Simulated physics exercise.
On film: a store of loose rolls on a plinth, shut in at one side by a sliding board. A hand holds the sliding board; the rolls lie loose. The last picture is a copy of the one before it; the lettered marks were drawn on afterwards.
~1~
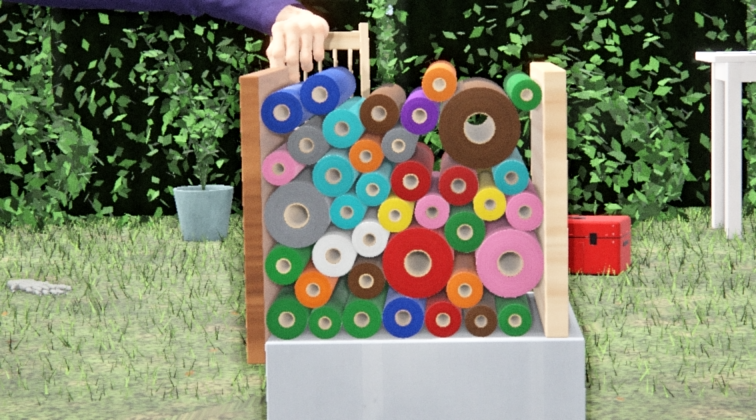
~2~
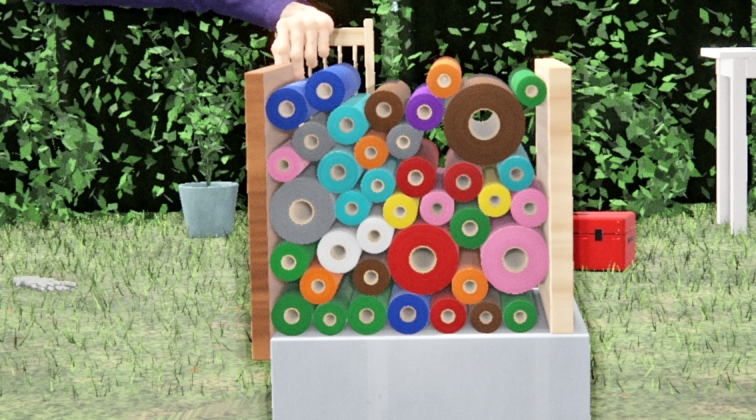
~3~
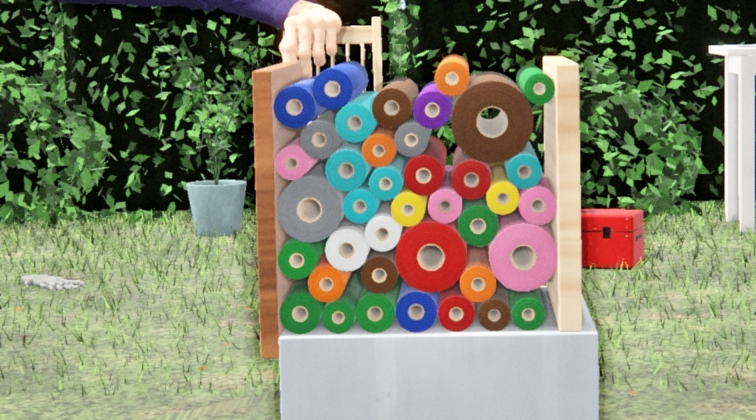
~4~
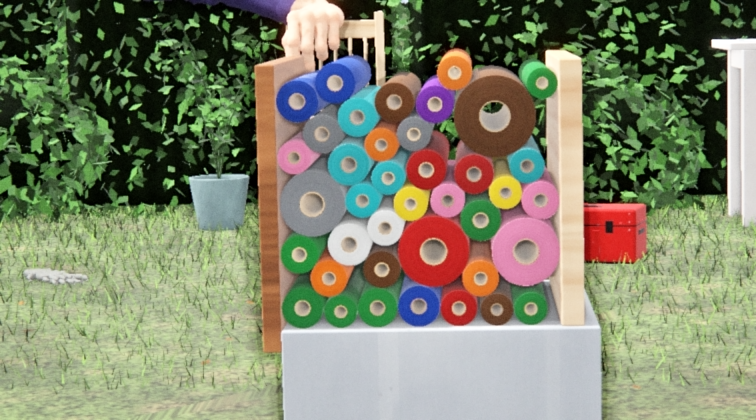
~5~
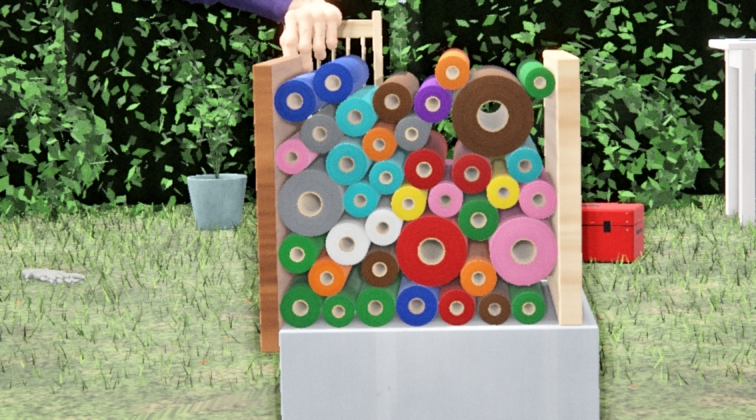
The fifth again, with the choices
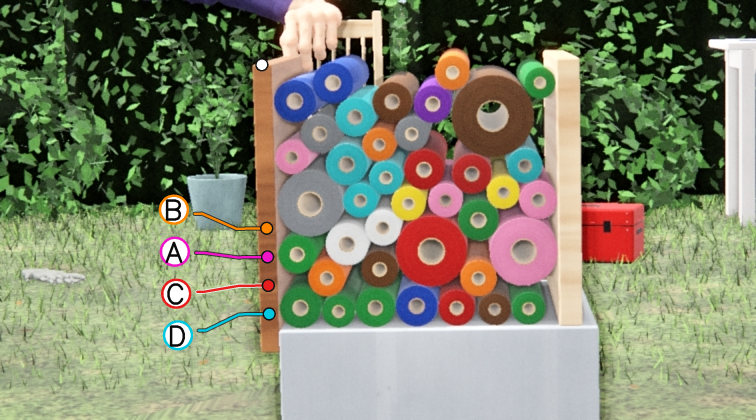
The footage shows a hand in a purple sleeve holding the left wooden board beside a stack of colourful rolls on a grey plinth outdoors; the view shifts slightly, while the hand, board and rolls show no clear movement.
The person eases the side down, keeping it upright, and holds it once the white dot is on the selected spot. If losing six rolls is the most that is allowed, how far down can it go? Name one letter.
Down to B.
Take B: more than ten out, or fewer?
It loses fewer than ten.
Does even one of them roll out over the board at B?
Yes, at B.
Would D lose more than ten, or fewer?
At D, more than ten.
On the copy, A at (267, 257); B at (266, 228); C at (268, 286); D at (269, 314); the white dot at (262, 64).
On B. First, top of the board (274, 136).
Then, top of the board (277, 220).
Finally, top of the board (277, 227), four out over the board.
By contrast, A more than six out over the board; C more than six out over the board; D more than six out over the board.
